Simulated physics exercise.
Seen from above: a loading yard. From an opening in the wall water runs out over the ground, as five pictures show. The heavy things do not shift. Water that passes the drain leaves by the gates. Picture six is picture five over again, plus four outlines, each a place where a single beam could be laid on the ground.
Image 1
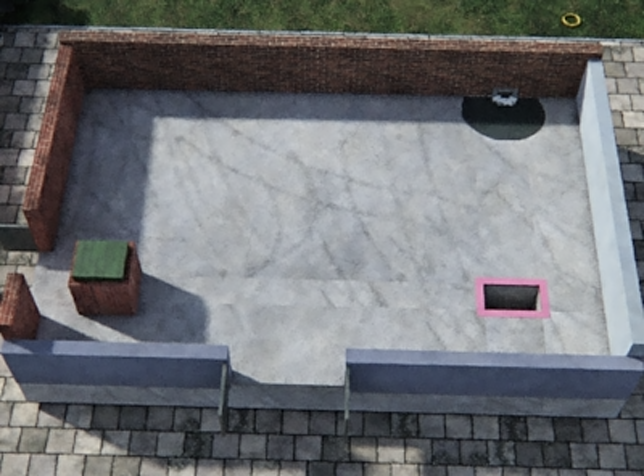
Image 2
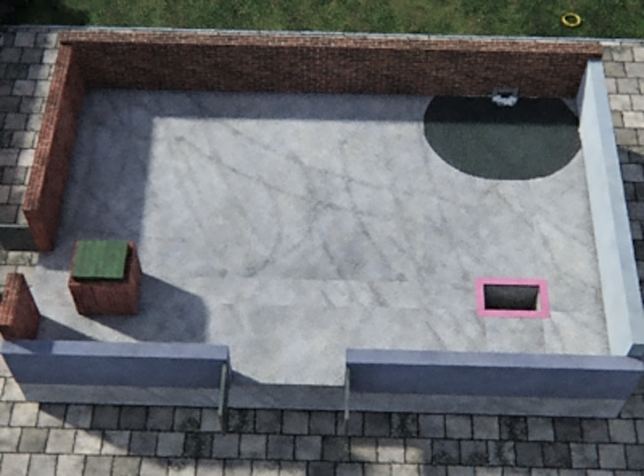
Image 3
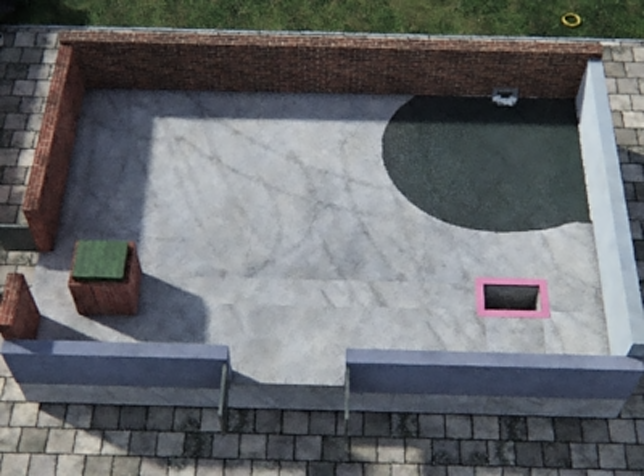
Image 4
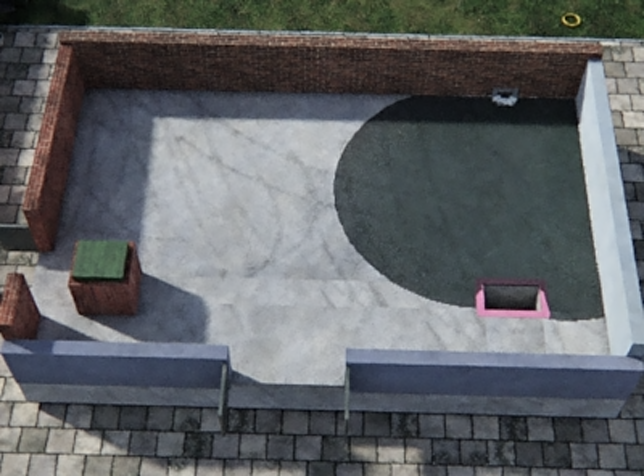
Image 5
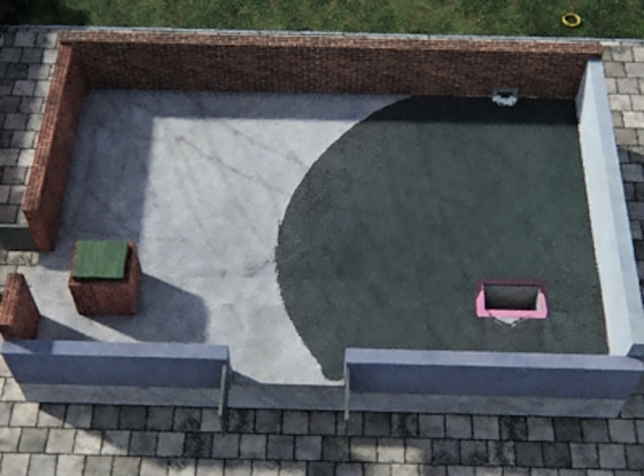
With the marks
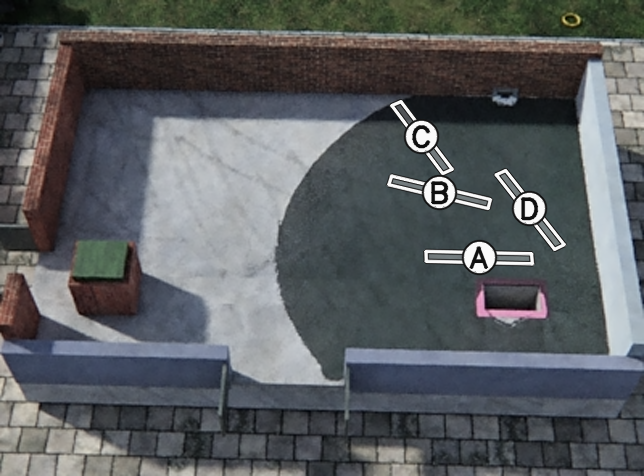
A walled loading yard seen from above had a dark wet patch spreading from the outfall at the upper right, widening left and downward until it surrounded the pink drain pit and covered about half the ground.
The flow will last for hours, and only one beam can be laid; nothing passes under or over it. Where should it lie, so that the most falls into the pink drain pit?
Use position C.
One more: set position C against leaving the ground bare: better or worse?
Better.
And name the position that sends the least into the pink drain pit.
The answer is A.
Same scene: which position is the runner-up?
The answer is B.
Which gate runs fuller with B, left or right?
The right one.
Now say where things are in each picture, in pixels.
In the first frame, outfall at (505, 93); pink drain pit at (512, 298); open gate at (47, 282); open gate at (288, 371); front seen at (520, 135), 2 % of the ground wet; pink drain pit still dry.
In the second frame, front seen at (524, 178), 9 % of the ground wet; pink drain pit still dry.
In the third frame, front seen at (414, 203), 18 % of the ground wet; pink drain pit still dry.
In the fourth frame, front seen at (552, 317), 32 % of the ground wet; pink drain pit taking water.
In the fifth frame, front seen at (326, 321), 48 % of the ground wet; pink drain pit taking water.
On the marked copy, A from (426, 256) to (531, 258); B from (390, 180) to (489, 204); C from (396, 103) to (447, 171); D from (500, 172) to (559, 247).
With A, about 16 % of the stream goes into the pink drain pit, about 79 % out by the gates.
With B, about 34 % of the stream goes into the pink drain pit, about 61 % out by the gates.
With C, about 49 % of the stream goes into the pink drain pit, about 42 % out by the gates.
With D, about 26 % of the stream goes into the pink drain pit, about 68 % out by the gates.
